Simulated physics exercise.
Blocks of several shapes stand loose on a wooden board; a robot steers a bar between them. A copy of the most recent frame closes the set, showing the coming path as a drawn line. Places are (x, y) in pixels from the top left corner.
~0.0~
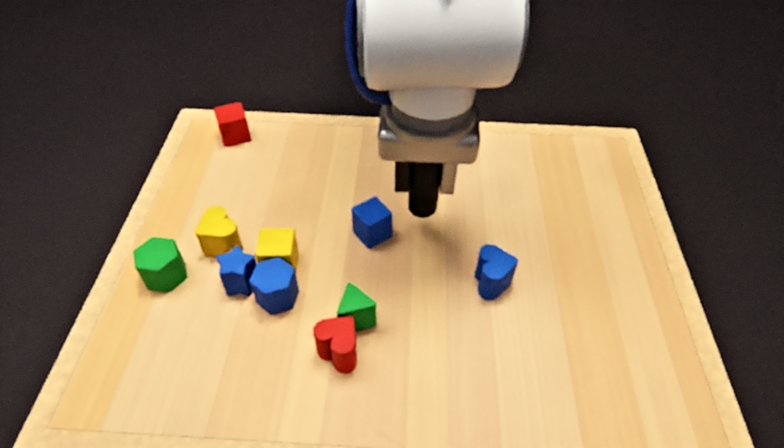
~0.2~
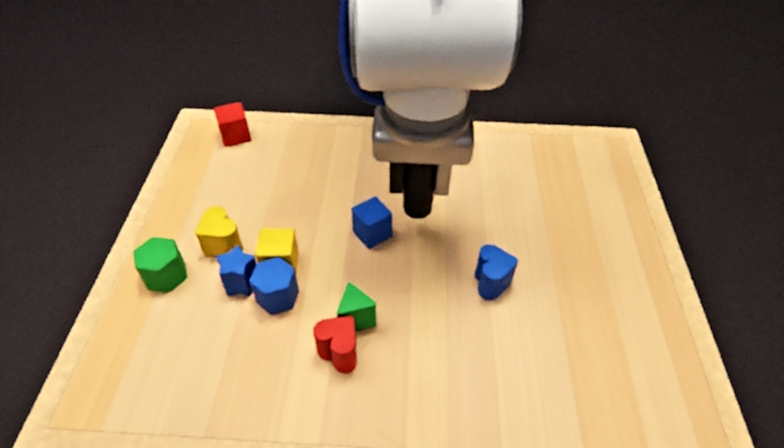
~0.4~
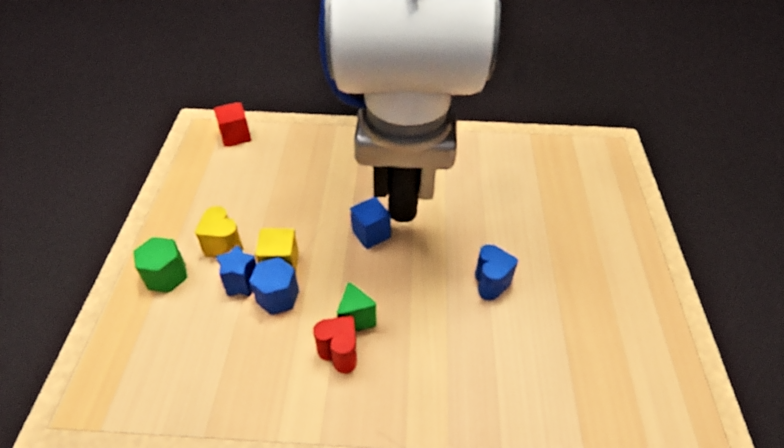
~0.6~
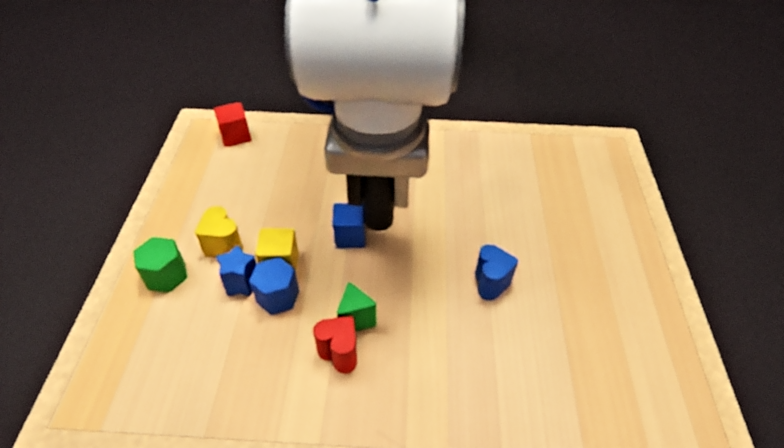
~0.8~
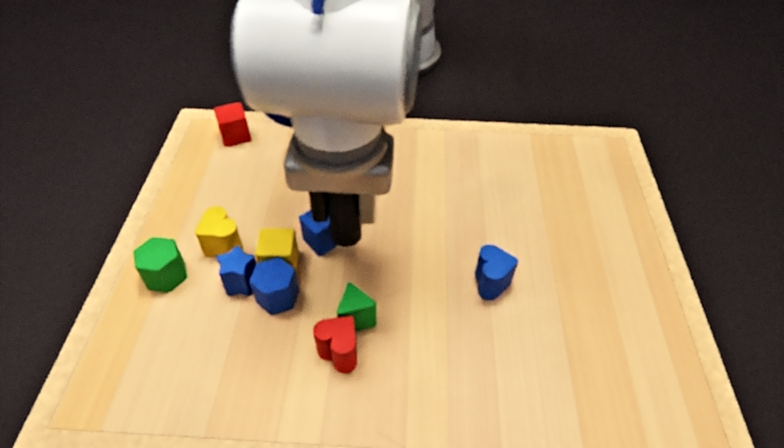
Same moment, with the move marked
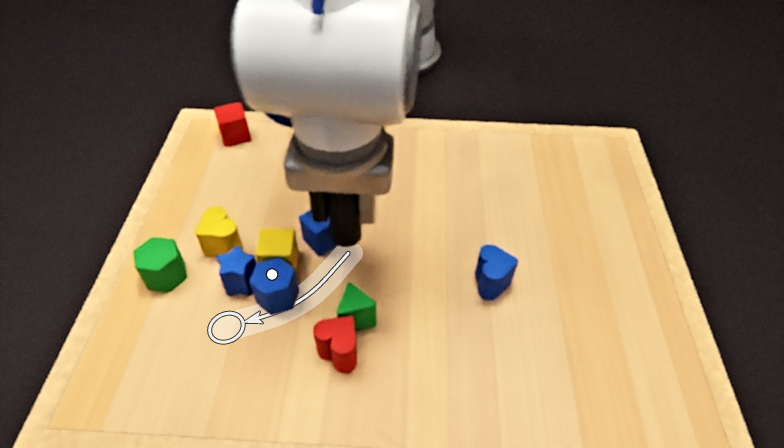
A robot arm moved its dark bar left across a wooden board of colourful blocks and pushed a blue cube toward the yellow block, while the other blocks stayed where they were.
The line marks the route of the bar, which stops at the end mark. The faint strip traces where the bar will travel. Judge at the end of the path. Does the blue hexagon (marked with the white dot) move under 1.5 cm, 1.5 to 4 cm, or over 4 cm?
My prediction: Over 4 cm.
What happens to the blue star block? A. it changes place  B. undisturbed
Letter A.
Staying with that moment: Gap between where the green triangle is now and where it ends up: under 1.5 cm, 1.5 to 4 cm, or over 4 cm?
The block winds up within 1.5 cm of where it is now.
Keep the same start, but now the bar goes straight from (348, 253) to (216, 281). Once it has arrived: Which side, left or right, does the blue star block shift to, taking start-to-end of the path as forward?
Measured against the direction from start to end, the blue star block shifts toward the left-hand side.
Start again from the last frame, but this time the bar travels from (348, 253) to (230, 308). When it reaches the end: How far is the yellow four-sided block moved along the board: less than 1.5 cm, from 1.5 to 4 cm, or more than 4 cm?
Of the three bands, it's 1.5 to 4 cm.
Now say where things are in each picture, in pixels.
Bar's lower end (422, 208); blue star block (234, 261); blue hexagon (272, 274); blue four-sided block (372, 210); green triangle (354, 299), in the first frame.
Bar (418, 209); blocks still, in the second frame.
Bar (403, 213); blocks still, in the third frame.
Bar (379, 221); blue four-sided block (348, 213), in the fourth frame.
Bar (347, 237); blue star block (234, 261); blue hexagon (272, 274); blue four-sided block partly hidden; green triangle (354, 299), in the fifth frame.
Drawn move, from (348, 253) over (319, 285) and (278, 312) to (226, 327); the dot is on the blue hexagon.
The first path, step by step. One third of the way, bar (316, 270); nothing pushed yet.
Two thirds of the way, bar (272, 296); blue star block (223, 260), turned 45° clockwise; blue hexagon (231, 288), turned 30° clockwise.
At the end, bar (220, 312); blue star block (216, 259), turned 80° clockwise; blue hexagon (191, 288), turned 85° clockwise; blue four-sided block still; green triangle still.
